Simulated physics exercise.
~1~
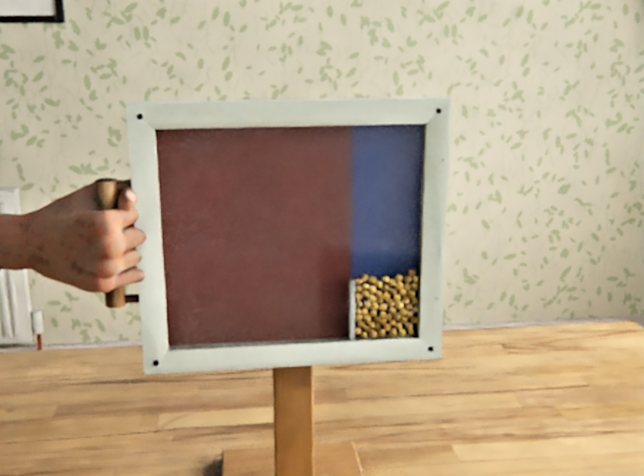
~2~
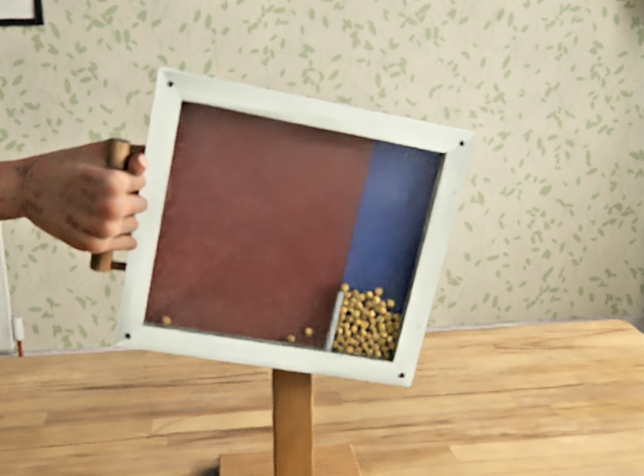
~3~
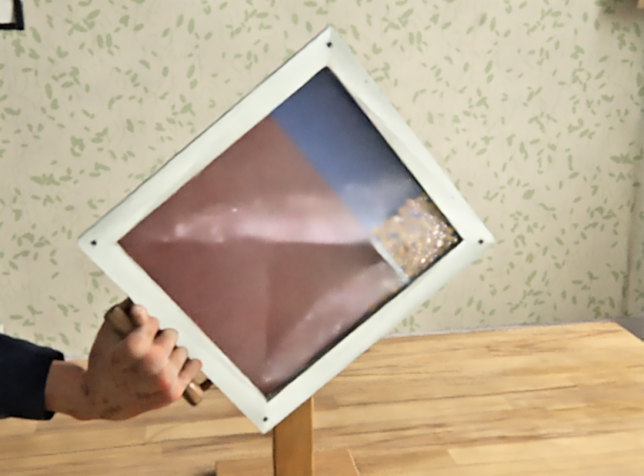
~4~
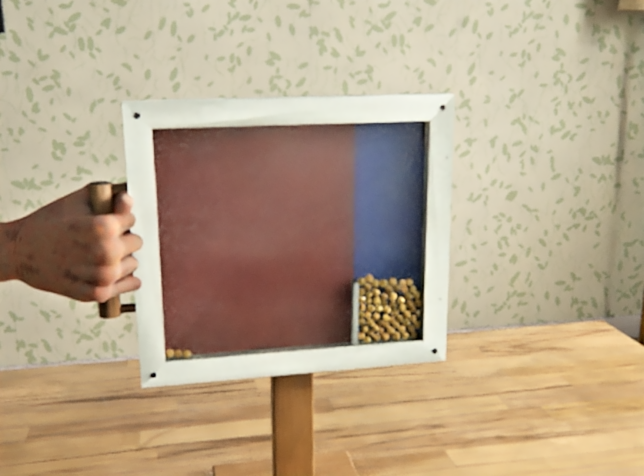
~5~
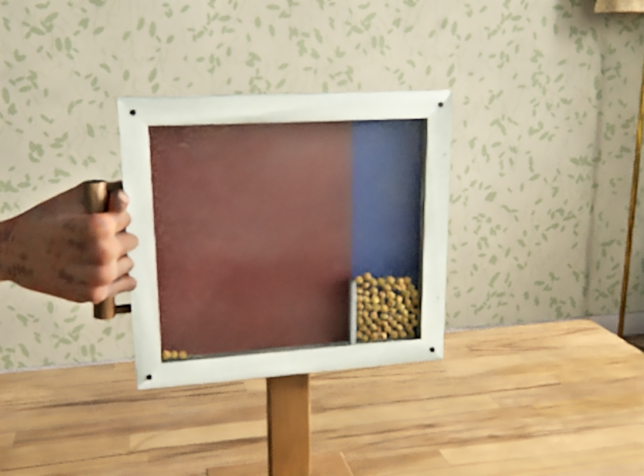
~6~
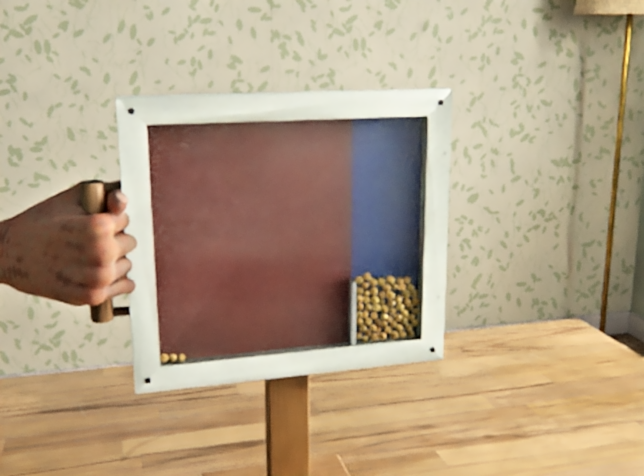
A hand gripped the handle of a white-framed box on a wooden stand and tilted it one way and the other, then levelled it, leaving most of the chickpeas in the blue strip and a few in the red strip's lower left corner.
